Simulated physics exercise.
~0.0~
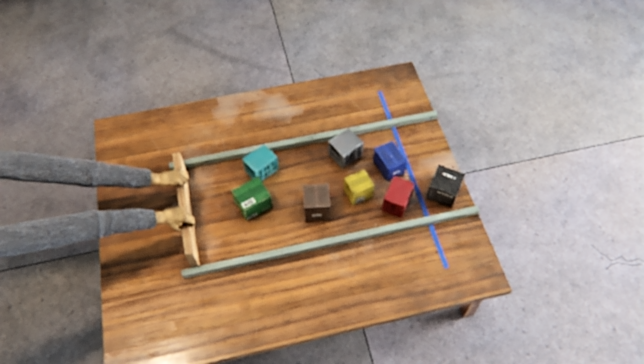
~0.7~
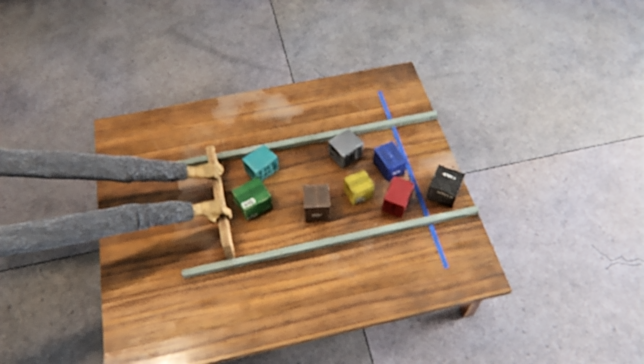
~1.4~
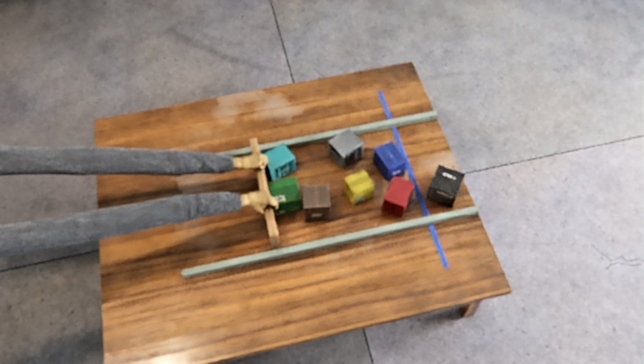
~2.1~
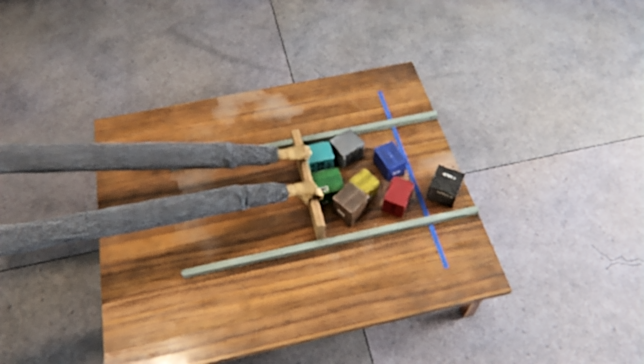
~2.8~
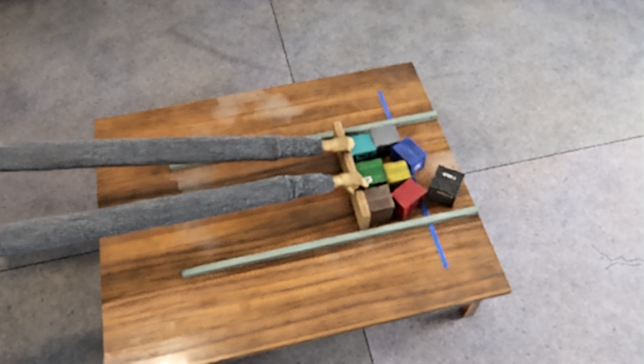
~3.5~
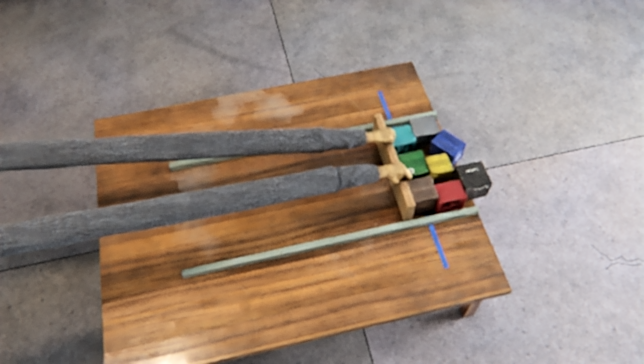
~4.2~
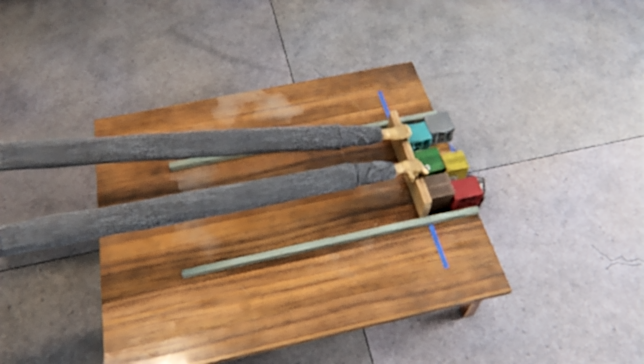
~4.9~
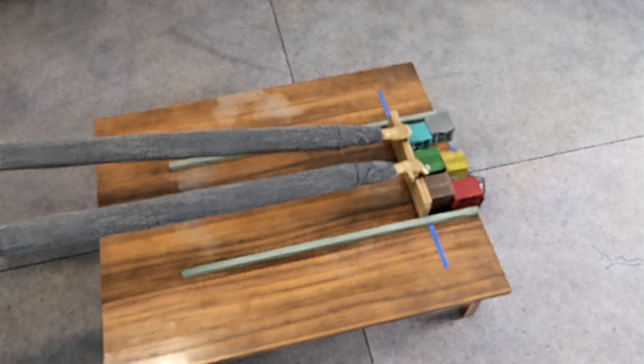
Two gray-sleeved arms push colored blocks rightward with a plank until blue and black ones fall.
